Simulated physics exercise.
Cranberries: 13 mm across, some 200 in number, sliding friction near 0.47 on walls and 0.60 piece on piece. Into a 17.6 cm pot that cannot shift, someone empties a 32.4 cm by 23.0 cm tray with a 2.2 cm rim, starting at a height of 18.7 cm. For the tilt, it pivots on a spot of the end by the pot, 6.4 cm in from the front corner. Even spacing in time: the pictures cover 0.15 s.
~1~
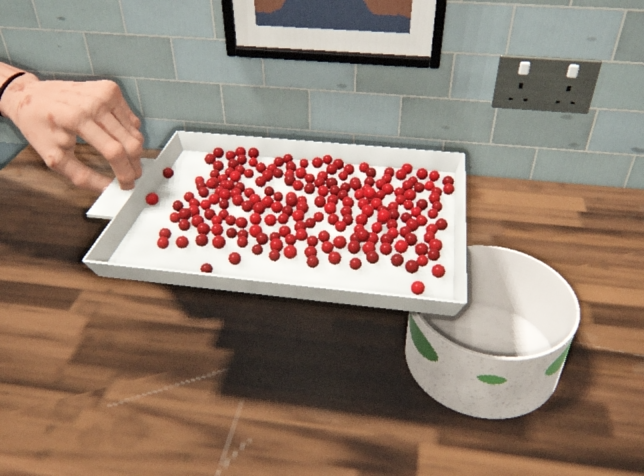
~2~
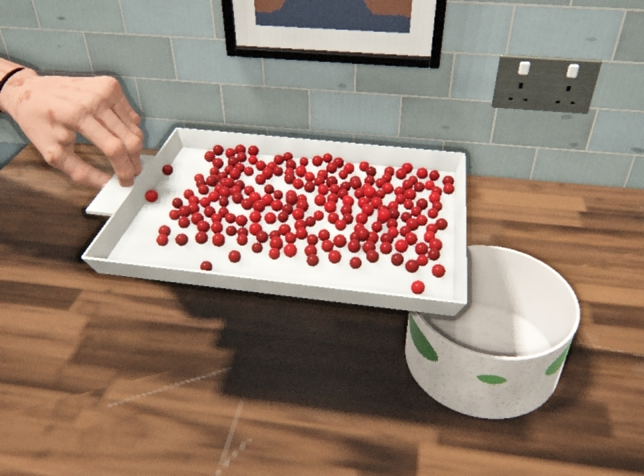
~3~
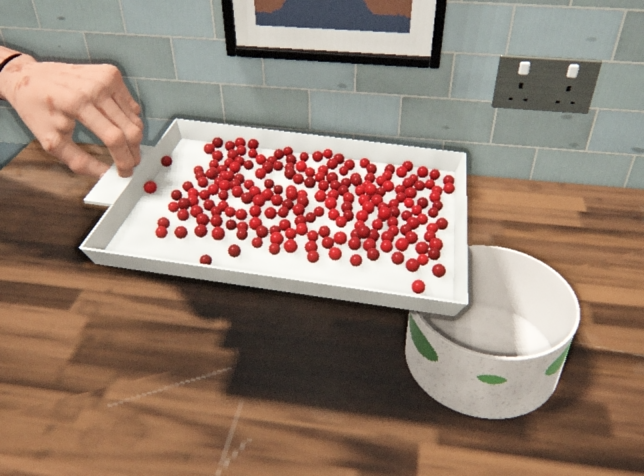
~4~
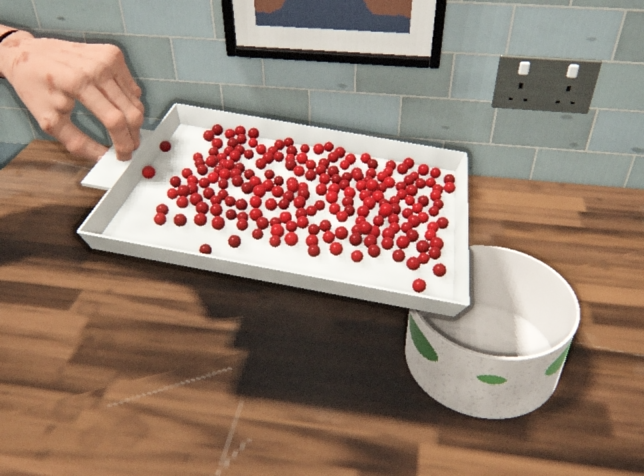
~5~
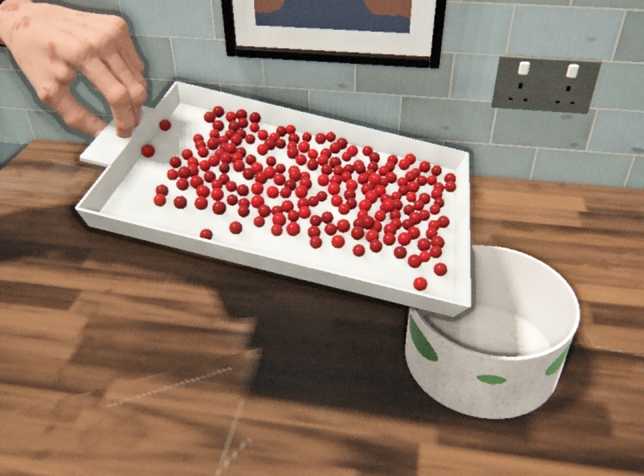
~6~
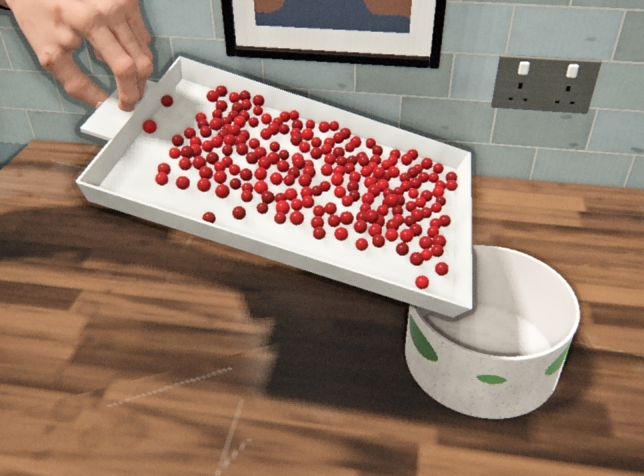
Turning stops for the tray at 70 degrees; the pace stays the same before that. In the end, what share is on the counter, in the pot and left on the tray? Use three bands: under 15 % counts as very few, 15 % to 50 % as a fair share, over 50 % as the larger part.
Counter: A fair share; pot: A fair share; tray: A fair share.
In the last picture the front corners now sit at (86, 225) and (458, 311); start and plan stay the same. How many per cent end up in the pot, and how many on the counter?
That works out as pot 0 and counter 80.
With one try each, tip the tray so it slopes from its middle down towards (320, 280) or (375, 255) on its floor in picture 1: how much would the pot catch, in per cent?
About 0 per cent on the first try and 10 per cent on the second.
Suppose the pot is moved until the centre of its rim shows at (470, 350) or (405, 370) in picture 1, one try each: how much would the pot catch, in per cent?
Estimates: 35 in a hundred and 0 in a hundred.
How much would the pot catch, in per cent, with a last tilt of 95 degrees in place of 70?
It would be near 55 per cent.
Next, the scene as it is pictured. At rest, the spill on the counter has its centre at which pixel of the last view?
Roughly at pixel (631, 466) in the last view.
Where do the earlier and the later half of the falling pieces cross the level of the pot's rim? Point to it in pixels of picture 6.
Earlier half close to (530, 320), later half at (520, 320) in pixels.
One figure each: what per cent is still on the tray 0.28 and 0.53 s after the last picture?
100 then 35.
Then, 0.18 s after the last picture, tilt 45 degrees; the tray holds 100 %, the pot 0 %.
Then, 0.28 s after the last picture, tilt 63 degrees; the tray holds 100 %, the pot 0 %.
Then, 0.53 s after the last picture, tilt 70 degrees; the tray holds 35 %, the pot 30 %.
In the end, counter 30 %, pot 40 %, tray 30 %.
